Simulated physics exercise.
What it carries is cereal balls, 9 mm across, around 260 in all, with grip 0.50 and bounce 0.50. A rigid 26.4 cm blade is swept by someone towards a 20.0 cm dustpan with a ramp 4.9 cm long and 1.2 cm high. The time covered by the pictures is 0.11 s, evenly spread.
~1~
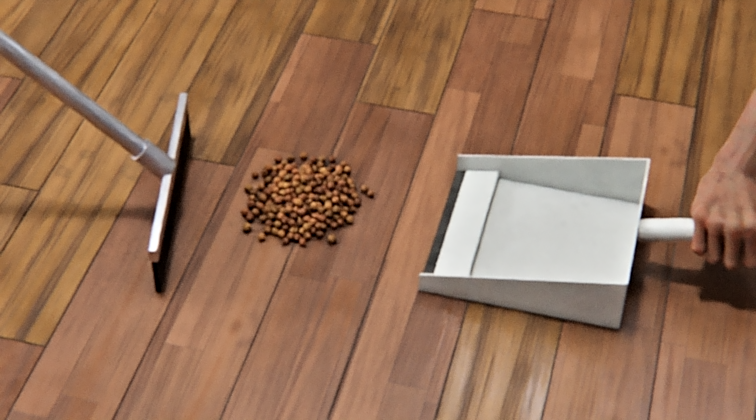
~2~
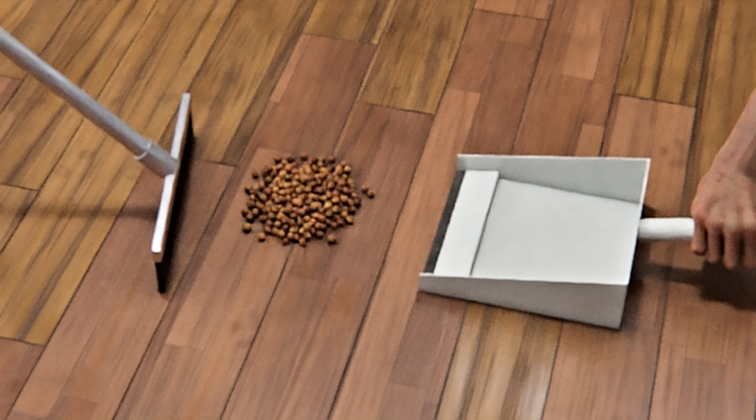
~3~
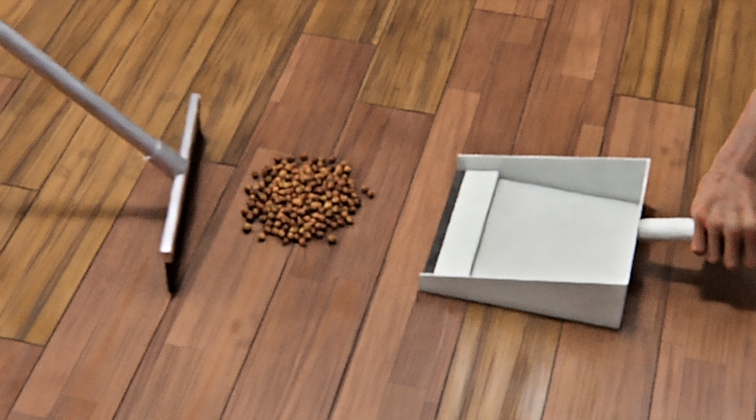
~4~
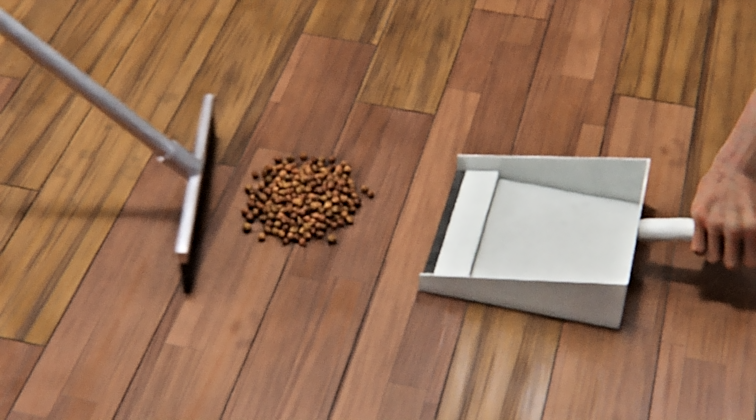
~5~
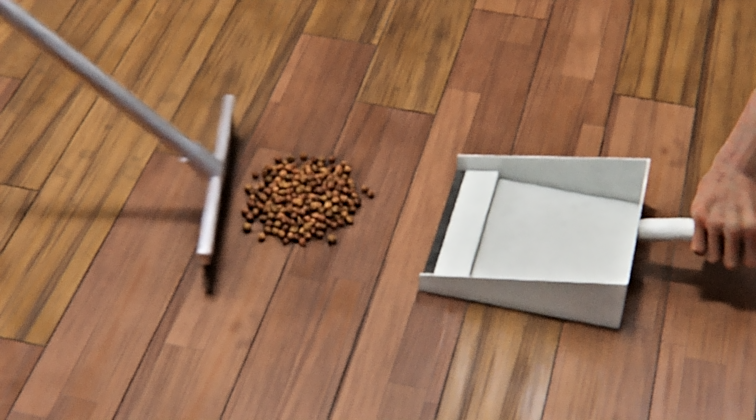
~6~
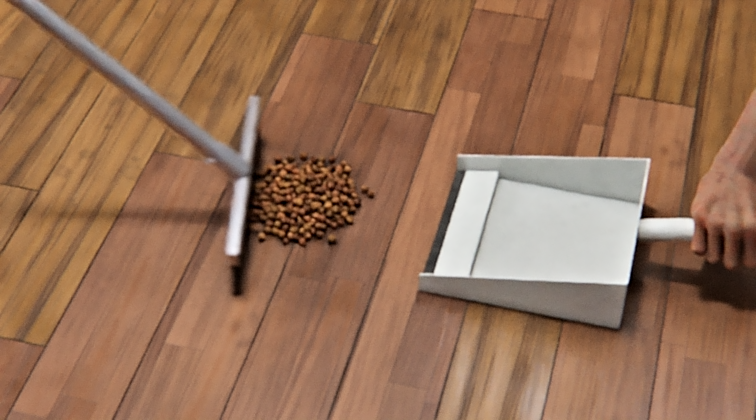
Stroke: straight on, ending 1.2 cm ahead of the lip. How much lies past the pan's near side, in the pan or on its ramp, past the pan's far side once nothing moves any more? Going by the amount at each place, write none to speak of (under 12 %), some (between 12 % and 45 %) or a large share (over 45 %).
Near side: None to speak of, pan: A large share, far side: Some.
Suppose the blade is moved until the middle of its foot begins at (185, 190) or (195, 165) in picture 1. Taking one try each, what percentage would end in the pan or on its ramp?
Some 55 and 55 per cent.
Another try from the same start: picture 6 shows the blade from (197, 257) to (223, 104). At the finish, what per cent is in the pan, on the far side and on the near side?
Pan 30; far 20; near 0.
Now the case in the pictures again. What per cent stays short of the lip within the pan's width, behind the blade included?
20 per cent.
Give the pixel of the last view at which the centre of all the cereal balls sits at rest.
Somewhere near (503, 200) in the last picture.
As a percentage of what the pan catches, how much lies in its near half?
Estimate: Close to 20 %.
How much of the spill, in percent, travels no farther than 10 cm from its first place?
It comes to near 0 percent.
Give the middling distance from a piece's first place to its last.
24 cm or so.
Then, 0.09 s after the last picture, middle of the blade 11 cm from the lip; 0 % over the lip, far side 5 %, near side 0 %.
Then, 0.14 s after the last picture, middle of the blade 6 cm from the lip; 5 % over the lip, far side 15 %, near side 0 %.
Then, 0.34 s after the last picture, middle of the blade 4 cm from the lip; 60 % over the lip, far side 20 %, near side 0 %.
In the end, near side 0 %, pan 55 %, far side 20 %, in front of the lip or behind the blade 20 %.
